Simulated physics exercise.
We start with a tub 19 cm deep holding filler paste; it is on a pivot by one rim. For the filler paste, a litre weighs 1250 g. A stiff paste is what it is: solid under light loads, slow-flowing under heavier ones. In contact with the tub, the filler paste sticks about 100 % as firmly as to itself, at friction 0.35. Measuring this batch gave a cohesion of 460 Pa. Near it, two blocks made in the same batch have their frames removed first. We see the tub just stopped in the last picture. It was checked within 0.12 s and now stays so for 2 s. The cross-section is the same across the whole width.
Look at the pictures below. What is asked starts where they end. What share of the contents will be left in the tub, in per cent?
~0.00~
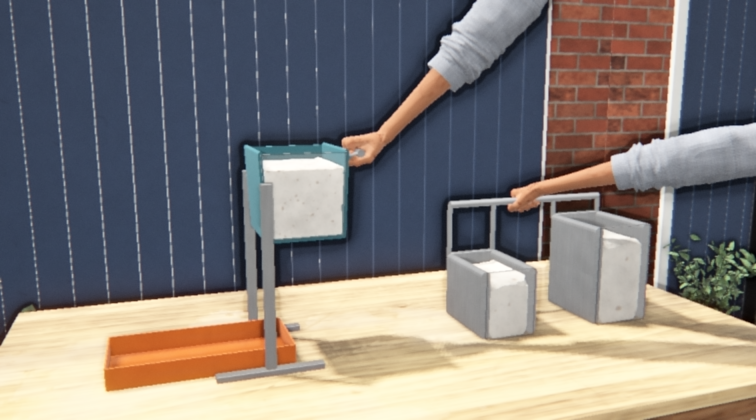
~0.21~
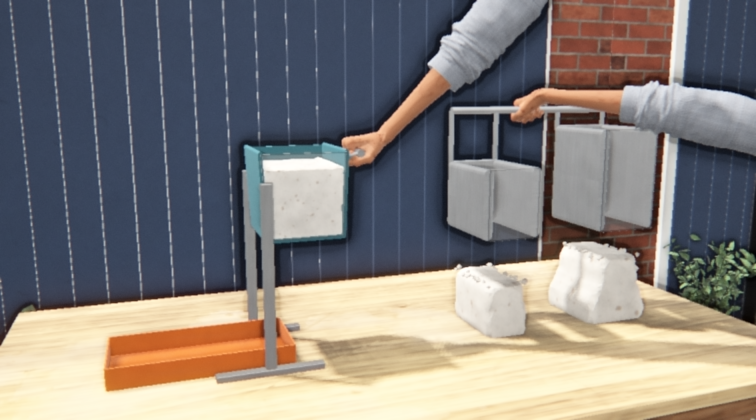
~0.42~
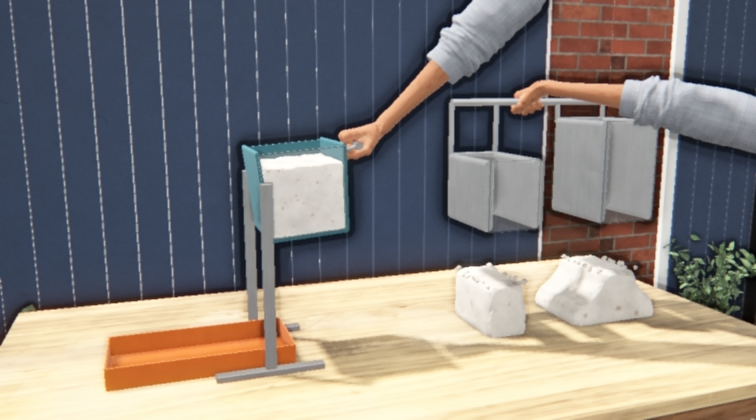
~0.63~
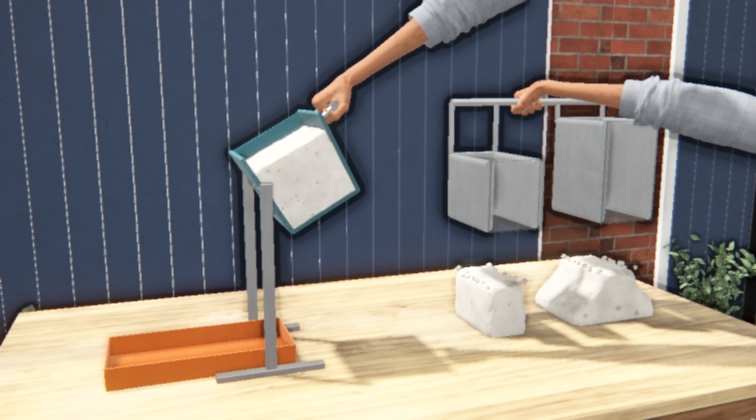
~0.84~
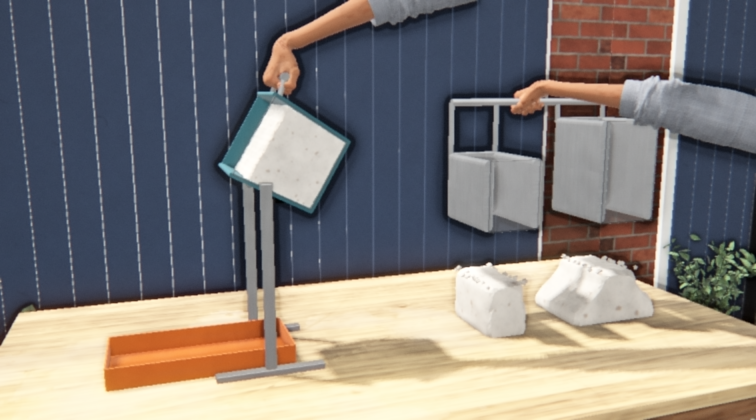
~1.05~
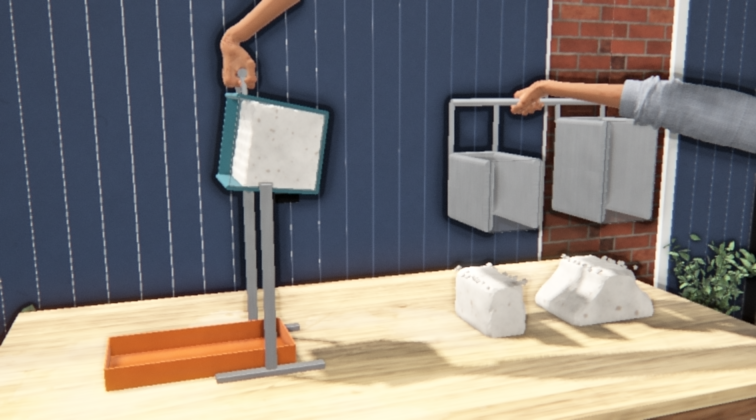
Roughly 100 per cent will be left in the tub.
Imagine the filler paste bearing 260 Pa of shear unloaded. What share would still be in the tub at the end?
Then about 65 %.
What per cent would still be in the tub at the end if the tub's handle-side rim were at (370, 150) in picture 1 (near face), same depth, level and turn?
Close to 60 per cent would still be in the tub.
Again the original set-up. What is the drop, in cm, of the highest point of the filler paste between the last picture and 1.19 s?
I reckon it's close to 0 cm.
By 1.19 s, the tub is at 81 degrees and holds 100 %.
By 1.36 s, the tub is at 81 degrees and holds 100 %.
By 1.53 s, the tub is at 81 degrees and holds 100 %.
By 1.70 s, the tub is at 81 degrees and holds 100 %.
By 3.05 s, at the end, the tub is at 81 degrees and holds 100 %.
